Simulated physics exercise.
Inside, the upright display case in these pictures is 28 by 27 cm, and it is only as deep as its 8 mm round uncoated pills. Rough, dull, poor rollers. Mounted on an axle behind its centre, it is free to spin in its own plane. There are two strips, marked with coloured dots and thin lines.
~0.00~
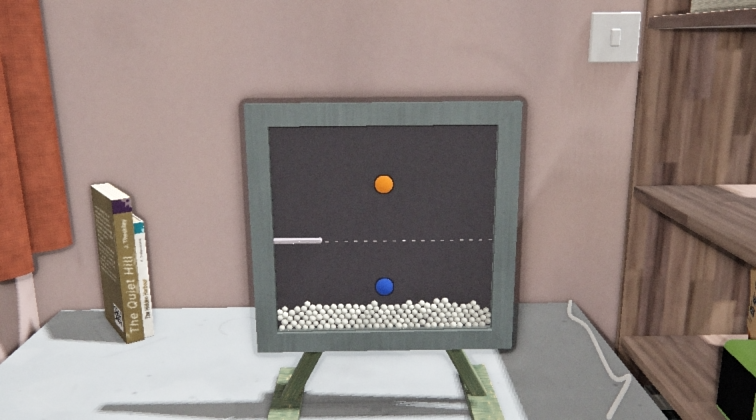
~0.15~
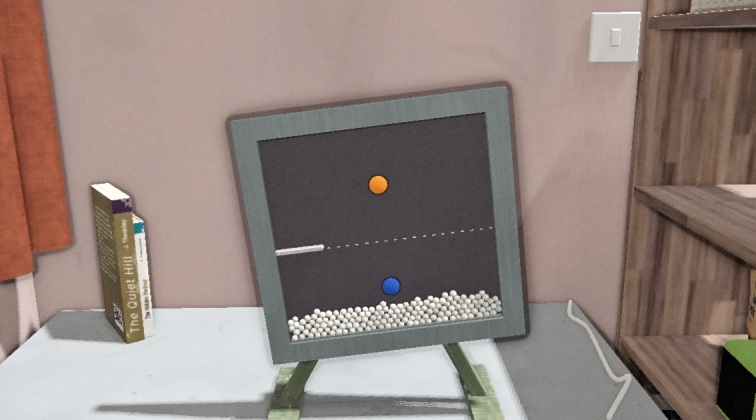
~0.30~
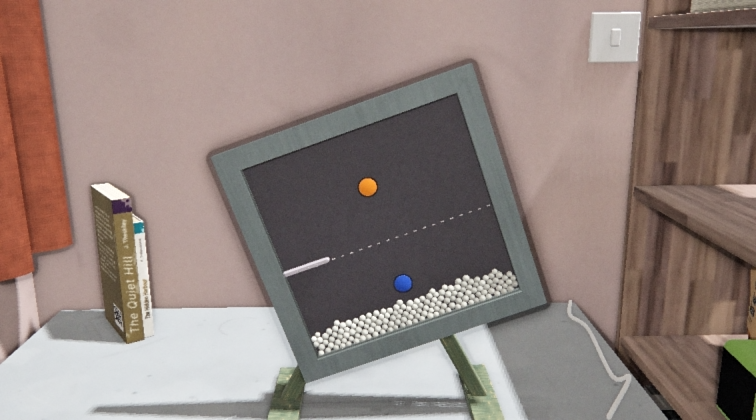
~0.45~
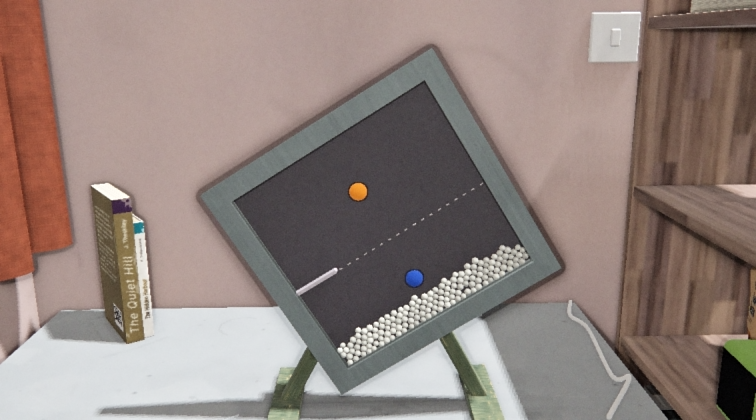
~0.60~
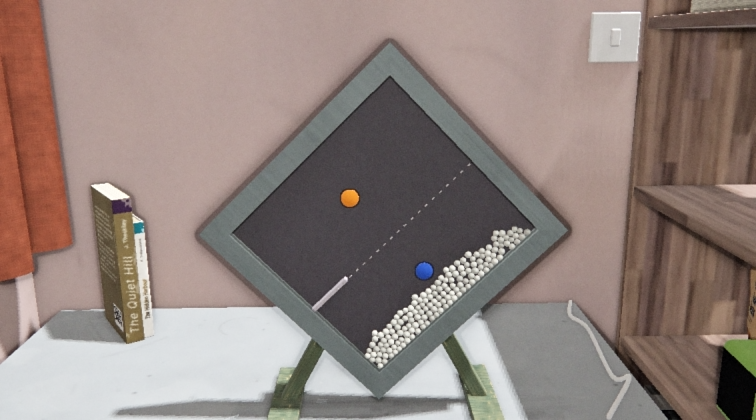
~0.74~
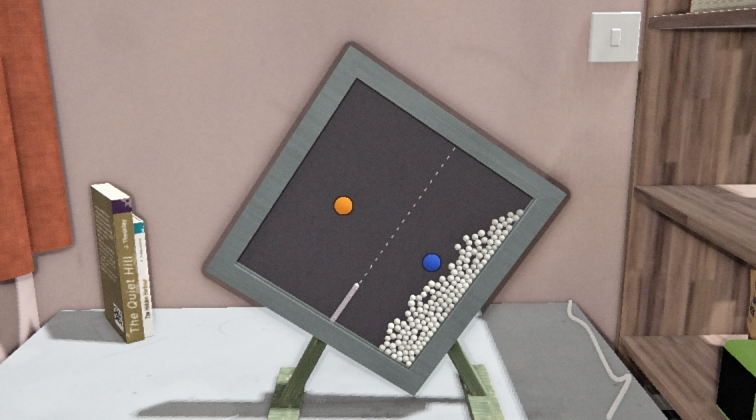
In the video, a square framed case holding small white balls, an orange disc and a blue disc turns steadily anticlockwise on its stand, as the white balls shift with it and become a steep slope along the lower right side.
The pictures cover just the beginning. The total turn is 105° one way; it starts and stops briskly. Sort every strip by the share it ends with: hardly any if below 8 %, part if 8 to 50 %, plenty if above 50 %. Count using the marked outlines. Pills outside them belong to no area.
Orange: Hardly any; blue: Plenty.
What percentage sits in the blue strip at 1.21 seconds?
Roughly 100 per cent.
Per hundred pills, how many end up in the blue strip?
Share at rest: Approx. 95 %.
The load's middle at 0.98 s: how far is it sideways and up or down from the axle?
Position estimate: Right 8 cm, below 9 cm.
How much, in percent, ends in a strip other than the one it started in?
Moved share: About 5 per cent.
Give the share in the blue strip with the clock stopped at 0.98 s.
The share there is around 100 percent.
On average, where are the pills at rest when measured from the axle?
Some 9 cm right and 8 cm below.
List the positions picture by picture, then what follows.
The first frame shows level; about 150 pills; load centre (386, 316); top pill (445, 301); orange (384, 184), blue (385, 287).
The second frame shows turned 7° anticlockwise; load centre (396, 315); top pill (482, 293).
The third frame shows turned 19° anticlockwise; load centre (415, 311); top pill (495, 272); wall ends (327, 260).
The fourth frame shows turned 32° anticlockwise; load centre (432, 303); top pill (502, 248).
The fifth frame shows turned 44° anticlockwise; load centre (439, 298); top pill (515, 229).
The sixth frame shows turned 56° anticlockwise; load centre (443, 296); top pill (520, 213); orange (344, 206), blue (432, 262).
By 0.98 s, it stands 76° anticlockwise; the pills' middle is 8 cm right of and 9 cm below the centre; blue 100 %.
By 1.21 s, it stands 95° anticlockwise; the pills' middle is 9 cm right of and 8 cm below the centre; blue 100 %.
By 1.41 s, it stands 105° anticlockwise; the pills' middle is 10 cm right of and 6 cm below the centre; blue 100 %.
Settled by 2.3 s, it stands 105° anticlockwise; orange 5 %, blue 95 %.
